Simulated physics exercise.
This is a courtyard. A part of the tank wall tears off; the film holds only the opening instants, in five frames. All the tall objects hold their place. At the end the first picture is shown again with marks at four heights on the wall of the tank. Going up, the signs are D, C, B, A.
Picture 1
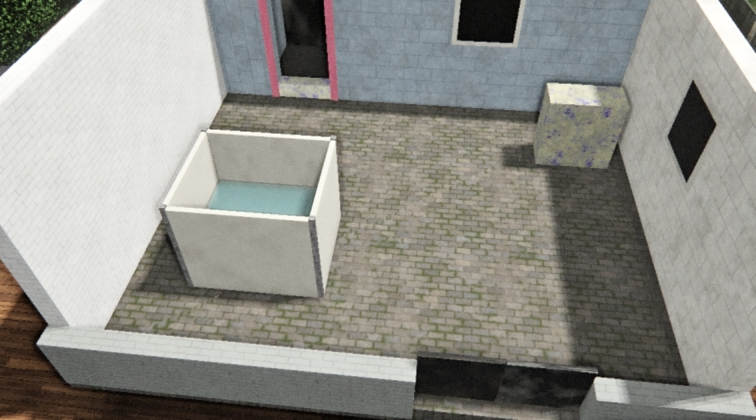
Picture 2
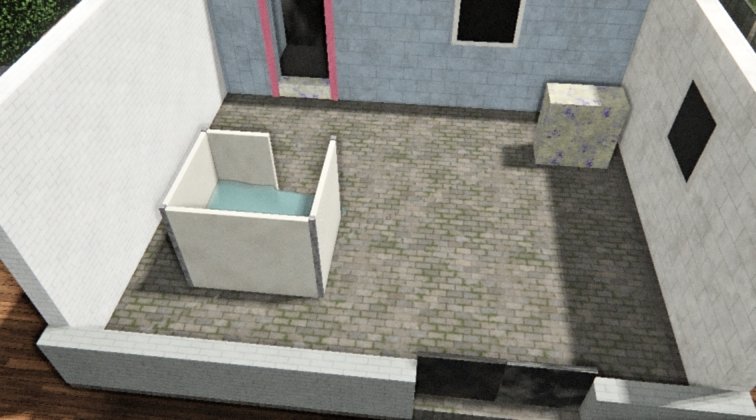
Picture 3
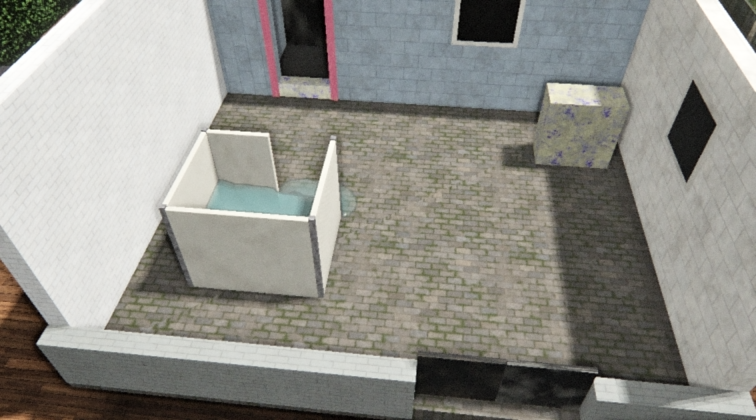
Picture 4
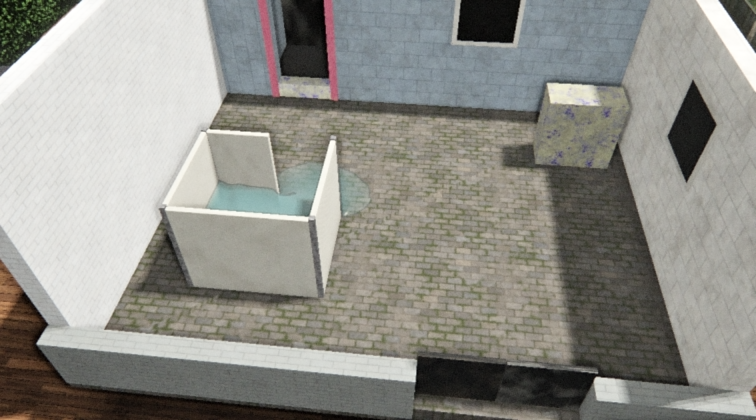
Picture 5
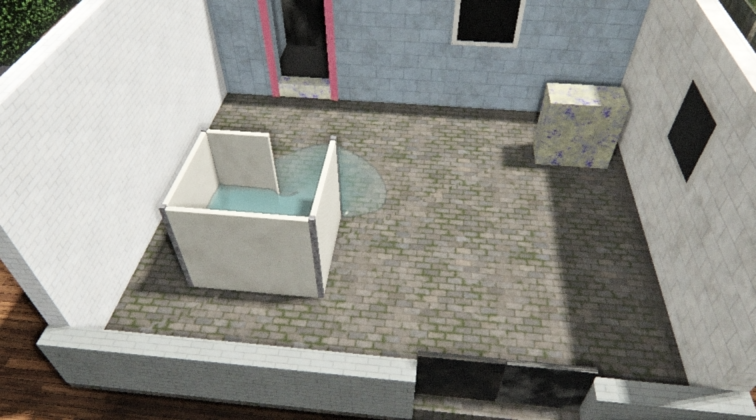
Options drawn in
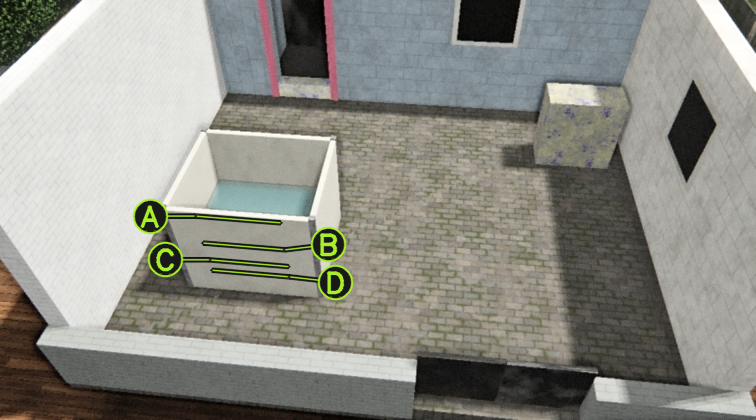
A white tank in a courtyard opens at its back corner, and water spreads across the paving.
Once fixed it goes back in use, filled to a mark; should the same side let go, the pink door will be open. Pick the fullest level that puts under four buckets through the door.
That is line B.
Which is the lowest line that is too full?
Here it is line A.
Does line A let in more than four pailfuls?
Yes.
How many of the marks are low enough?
Three of the four.
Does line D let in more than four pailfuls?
No, not at all.
In lime, A at (237, 219); B at (244, 246); C at (248, 263); D at (251, 273); from the bottom up D, C, B, A.
With A, about 9 bucketfuls get in.
With B, a splash gets over, under a bucket.
With C, nothing gets over.
With D, nothing gets over.
